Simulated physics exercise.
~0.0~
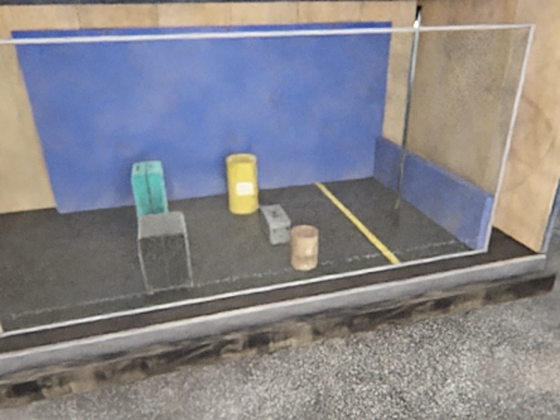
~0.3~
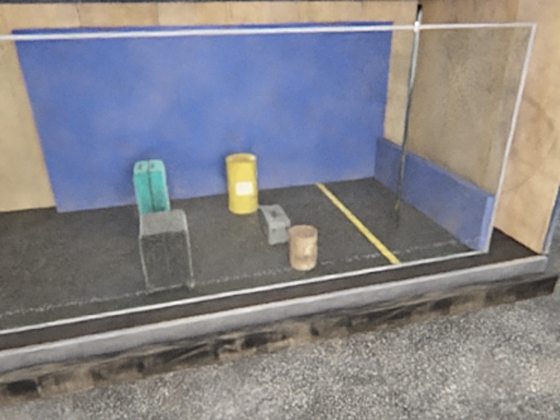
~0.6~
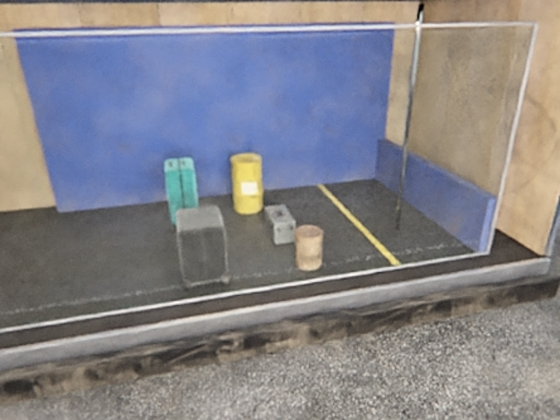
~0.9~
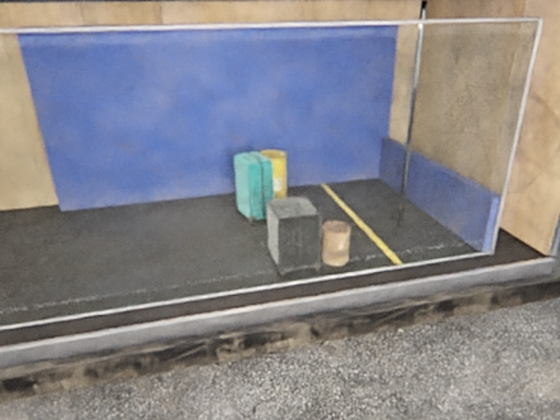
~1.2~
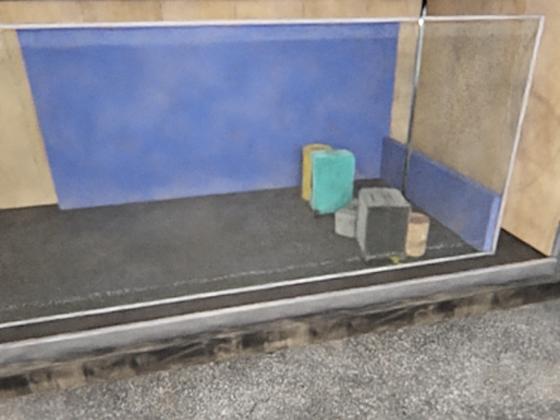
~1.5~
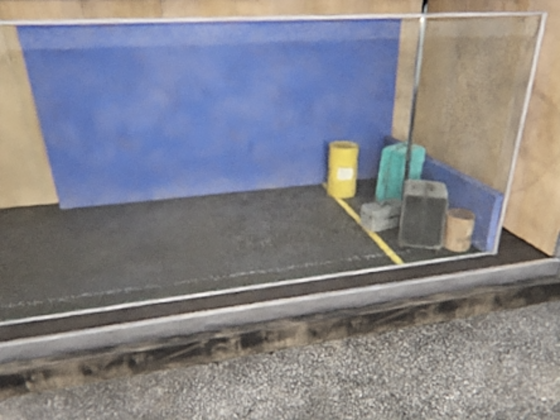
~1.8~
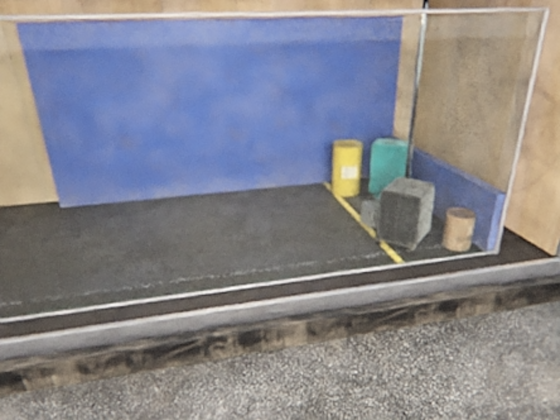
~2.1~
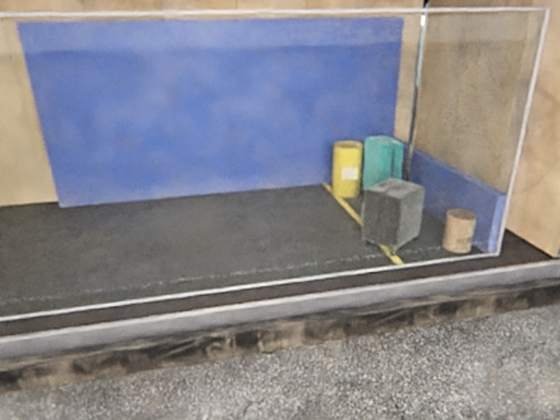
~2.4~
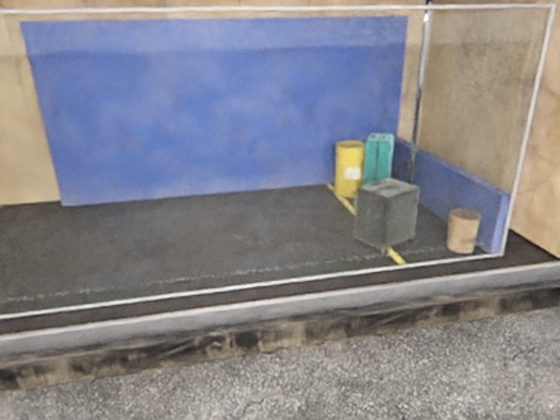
To begin with, a black case, a teal case, a yellow drum, a grey toolbox and a brown bucket stand left of a yellow line in a blue-backed bay. The two cases start sliding right, and soon all the objects are moving that way, bunching closely together. They carry on to the line and the right end of the bay, everything staying upright. The cases then drift back left a little, while the drum and bucket stay almost still. Finally, the drum stands by the far end of the line, the bucket sits to its right, and the black case hides the toolbox.
